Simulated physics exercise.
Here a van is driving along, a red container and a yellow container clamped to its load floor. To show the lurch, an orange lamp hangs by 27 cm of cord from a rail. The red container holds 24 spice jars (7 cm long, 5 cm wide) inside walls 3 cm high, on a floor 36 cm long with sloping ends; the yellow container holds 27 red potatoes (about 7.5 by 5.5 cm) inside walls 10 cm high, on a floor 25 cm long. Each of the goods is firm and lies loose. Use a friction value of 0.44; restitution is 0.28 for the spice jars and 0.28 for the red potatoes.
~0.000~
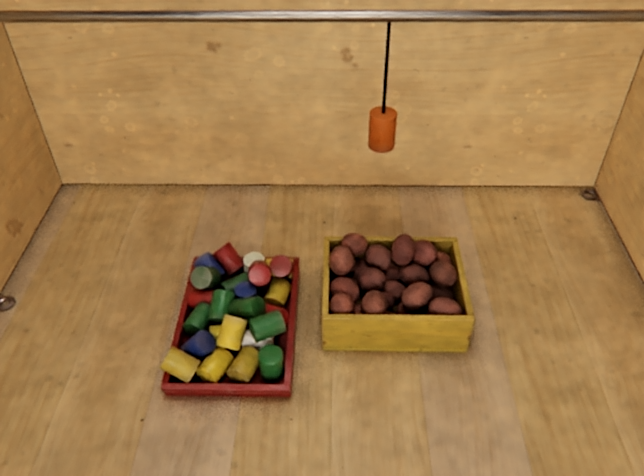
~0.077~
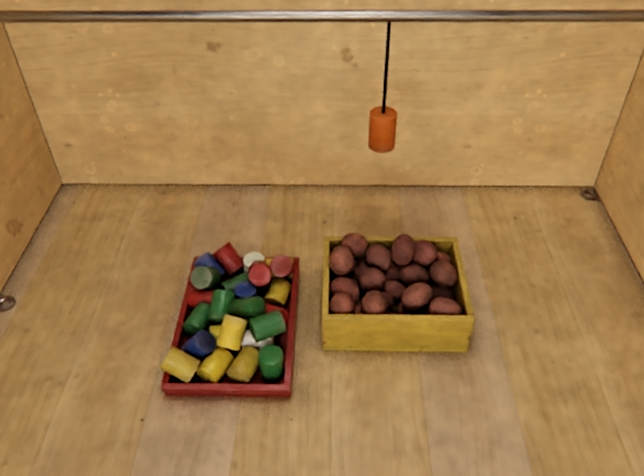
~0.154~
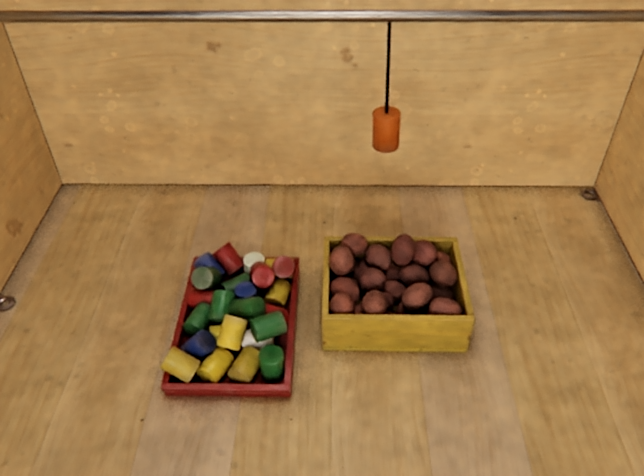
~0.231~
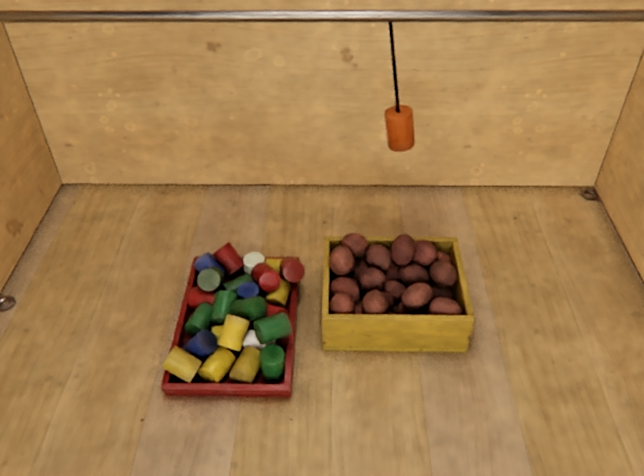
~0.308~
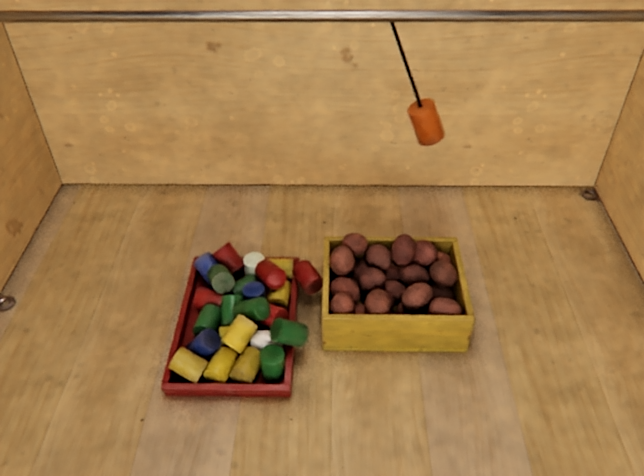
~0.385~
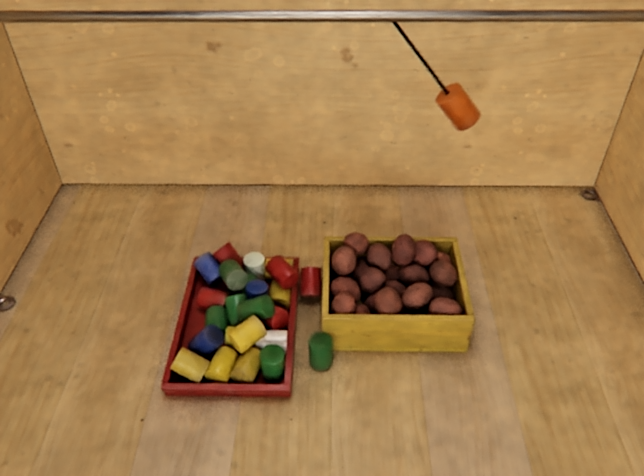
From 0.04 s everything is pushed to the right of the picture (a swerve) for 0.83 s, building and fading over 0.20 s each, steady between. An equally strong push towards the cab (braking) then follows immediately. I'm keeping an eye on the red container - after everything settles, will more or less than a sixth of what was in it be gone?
The spill exceeds a sixth of the load.
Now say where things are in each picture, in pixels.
In the first frame (places track the rim corner closest to us here), red container (287, 384); yellow container (471, 315); lamp cord 0° off upright; all still inside.
The second frame shows red container (287, 384); lamp cord 0° off upright.
The third frame shows red container (287, 384); lamp cord 2° off upright.
The fourth frame shows red container (287, 384); lamp cord 9° off upright.
The fifth frame shows red container (287, 384); lamp cord 22° off upright; 1 out, the lowest jar at (308, 277).
The sixth frame shows red container (287, 384); yellow container (471, 315); lamp cord 39° off upright; 2 out, the lowest jar at (321, 352).
After 0.68 s, the red container is down by 4 of 24 and the yellow container has all 27.
After 1.05 s, the red container is down by 4 of 24 and the yellow container has all 27.
After 1.57 s, the red container is down by 6 of 24 and the yellow container is down by 1 of 27.
When it is over (at 2.24 s), the red container is down by 7 of 24 and the yellow container is down by 1 of 27. Asked share, 7 of 24, 29 per cent.
